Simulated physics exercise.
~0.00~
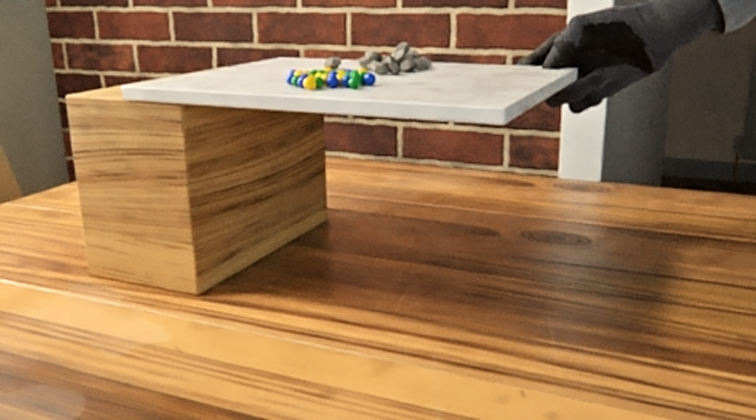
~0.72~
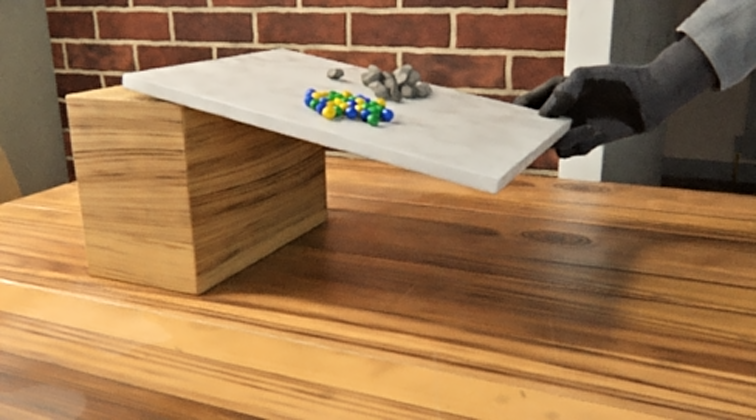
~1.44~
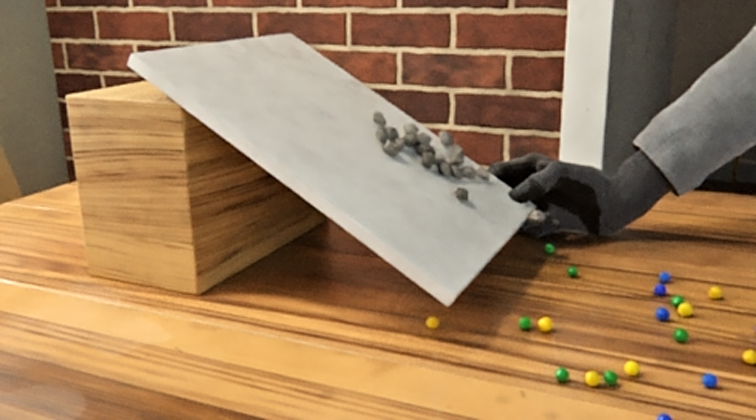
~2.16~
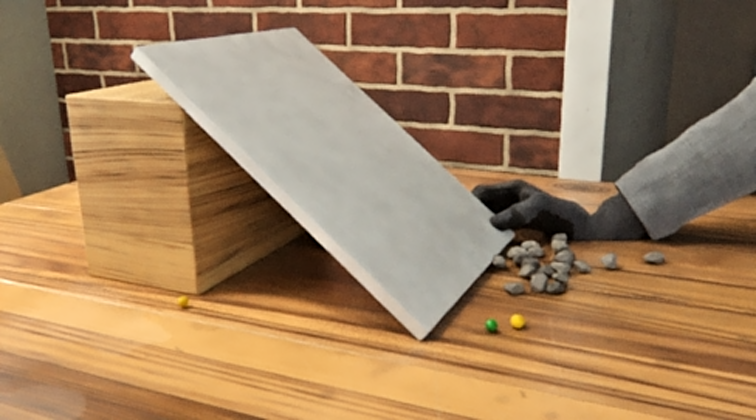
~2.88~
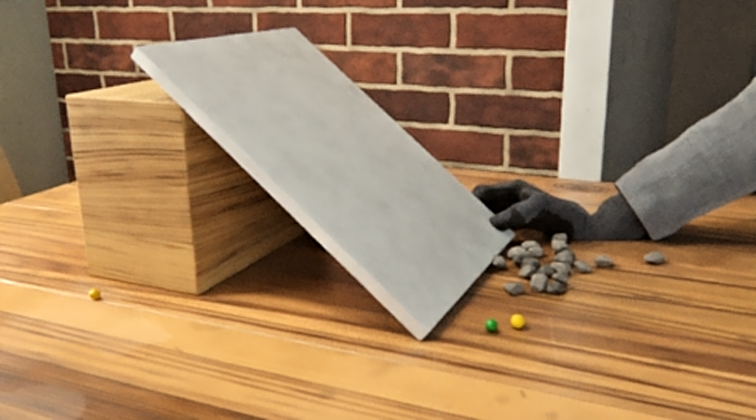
On a wooden table, a gloved hand lowers a board, and beads outrun grey stones.
